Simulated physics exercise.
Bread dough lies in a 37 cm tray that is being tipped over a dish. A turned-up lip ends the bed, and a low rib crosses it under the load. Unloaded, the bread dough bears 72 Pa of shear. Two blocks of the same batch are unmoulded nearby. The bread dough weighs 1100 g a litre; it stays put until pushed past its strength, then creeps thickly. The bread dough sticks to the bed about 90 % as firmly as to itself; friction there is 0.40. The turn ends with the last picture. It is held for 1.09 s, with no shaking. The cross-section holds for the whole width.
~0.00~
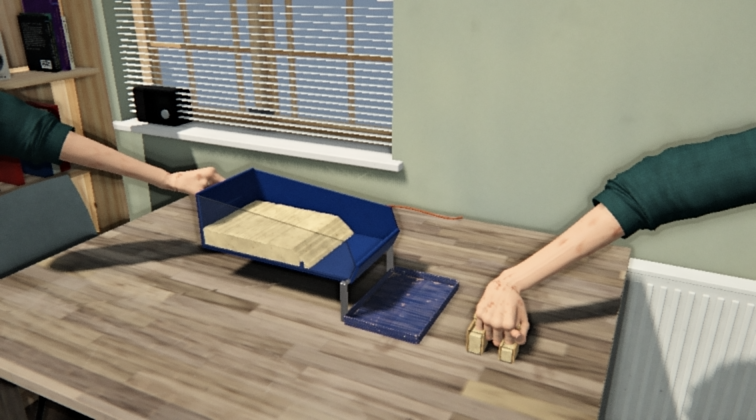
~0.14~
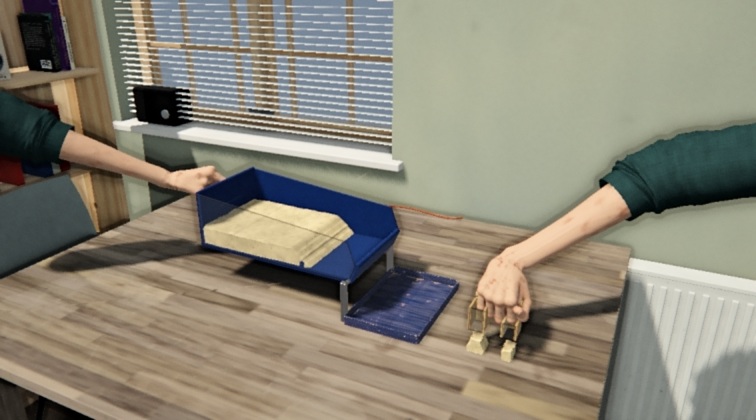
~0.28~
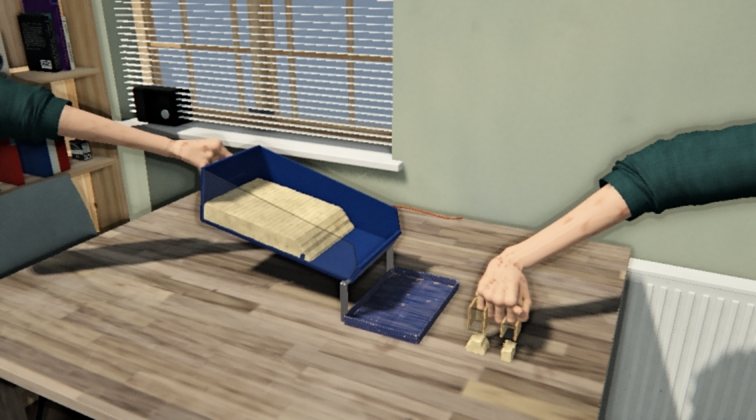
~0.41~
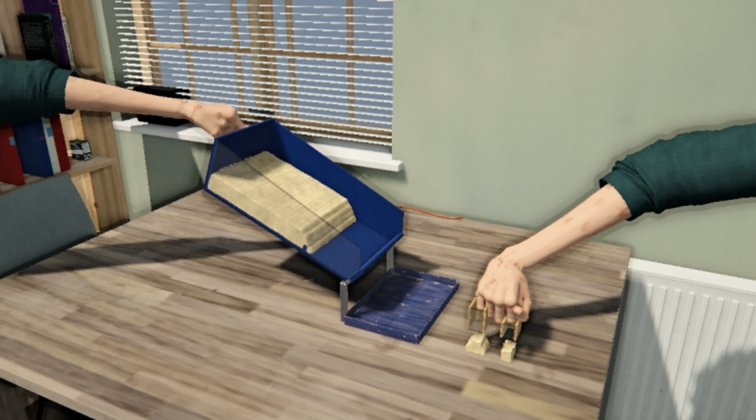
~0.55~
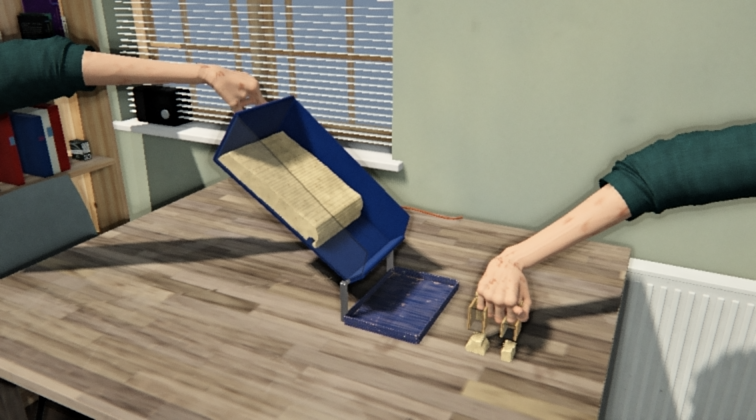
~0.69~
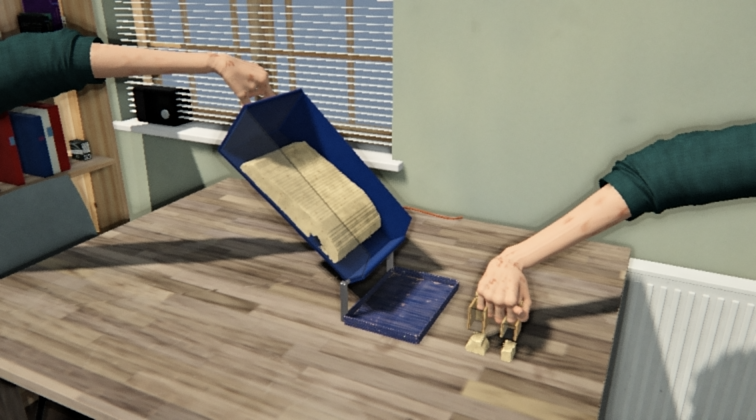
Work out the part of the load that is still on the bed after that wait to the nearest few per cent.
It comes to some 48 %.
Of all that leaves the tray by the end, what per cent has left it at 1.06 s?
About 80 %.
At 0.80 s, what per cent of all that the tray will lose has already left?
About 0 %.
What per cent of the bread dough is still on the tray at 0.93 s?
Some 80 per cent.
After 0.80 s, the tilt is 38 degrees and 100 % is on the bed.
After 0.93 s, the tilt is 38 degrees and 82 % is on the bed.
After 1.06 s, the tilt is 38 degrees and 60 % is on the bed.
After 1.20 s, the tilt is 38 degrees and 50 % is on the bed.
After 1.74 s, the tilt is 38 degrees and 48 % is on the bed.
